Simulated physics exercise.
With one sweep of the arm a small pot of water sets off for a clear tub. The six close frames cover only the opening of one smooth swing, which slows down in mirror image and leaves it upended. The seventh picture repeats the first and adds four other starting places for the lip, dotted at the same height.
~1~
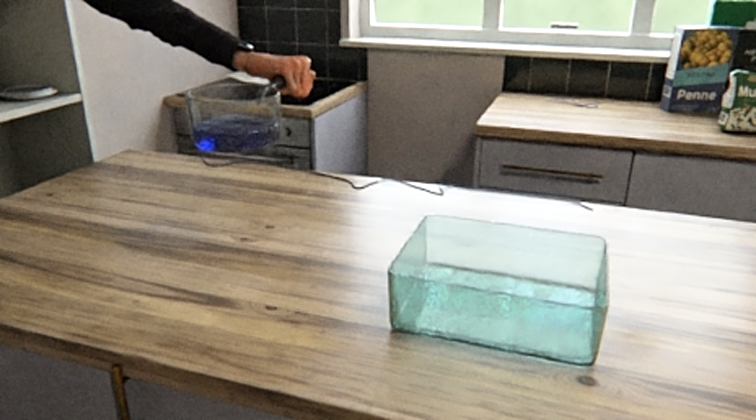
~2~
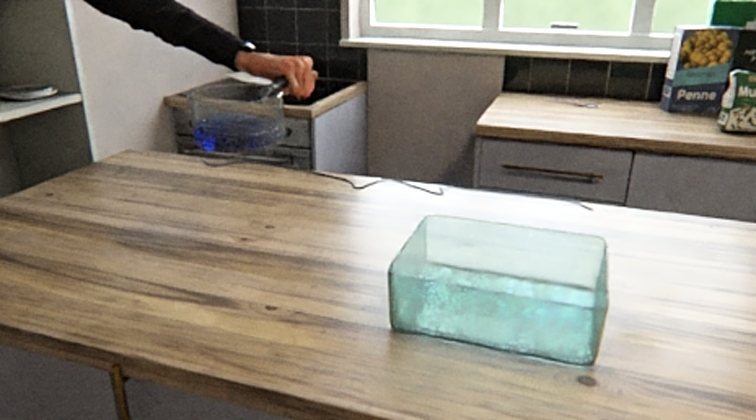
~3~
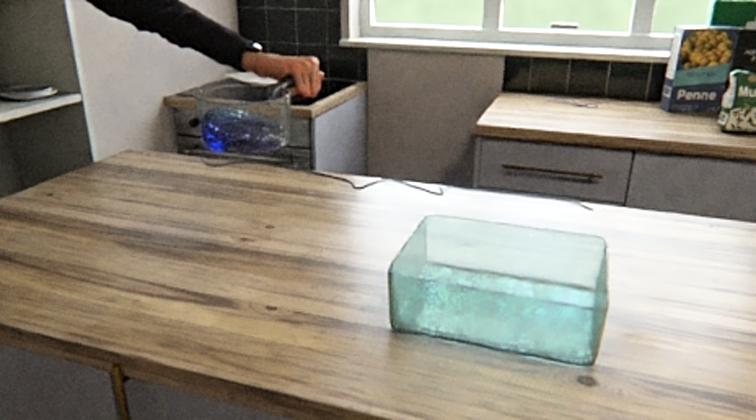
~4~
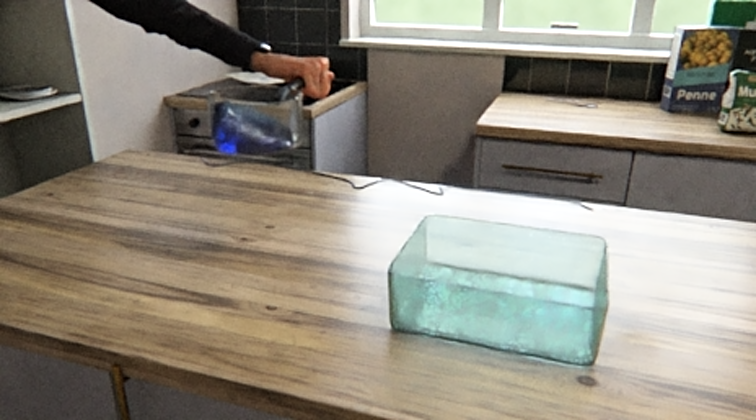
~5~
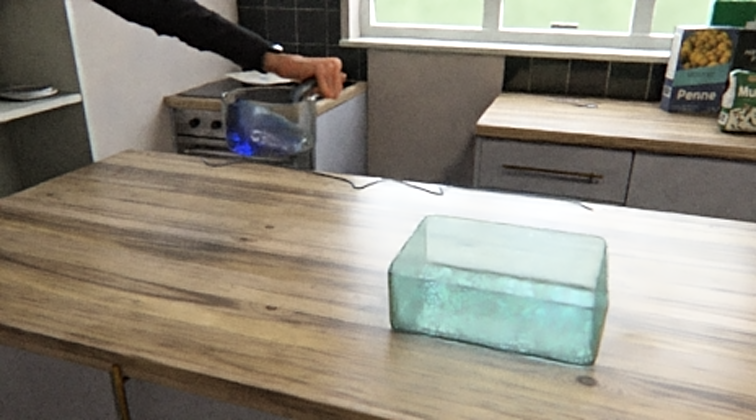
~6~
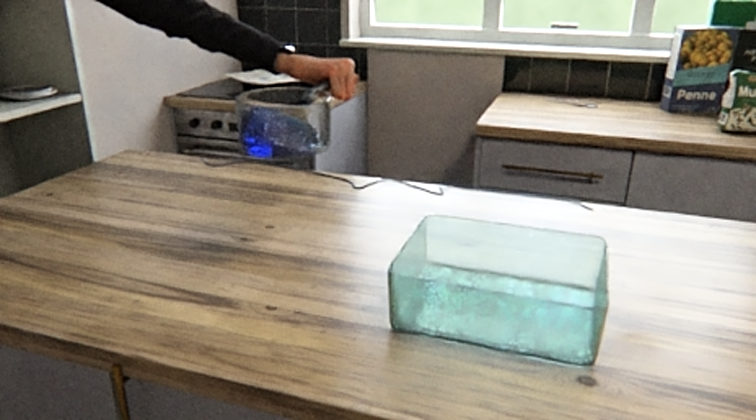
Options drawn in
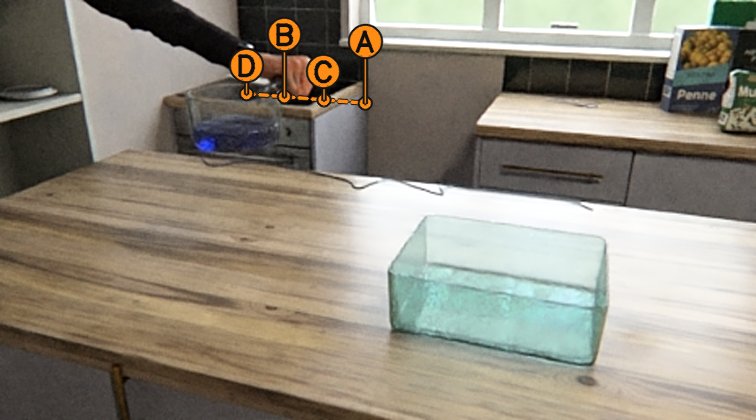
A clear, pale green rectangular tub holding water sits right of centre on a wood-grained counter, viewed from slightly above in a kitchen with a window and dark tiles. At upper left, a dark-sleeved arm holds a small see-through pot containing bluish liquid, with grey drawers and food packets behind. The hand carries the upright pot a short way rightward while the camera stays still.
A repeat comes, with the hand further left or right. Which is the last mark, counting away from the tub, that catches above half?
C is the one.
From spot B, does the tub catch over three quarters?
No.
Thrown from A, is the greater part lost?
No, not at all.
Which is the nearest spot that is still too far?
Spot B.
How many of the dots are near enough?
Two of them.
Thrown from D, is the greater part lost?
Yes, that goes wrong.
In orange, A at (365, 103); B at (284, 96); C at (323, 99); D at (246, 93).
With A, about 83 % lands in the tub, 6 % falls short and 11 % goes beside or beyond.
With B, about 35 % lands in the tub, 57 % falls short and 8 % goes beside or beyond.
With C, about 69 % lands in the tub, 19 % falls short and 12 % goes beside or beyond.
With D, about 14 % lands in the tub, 85 % falls short.
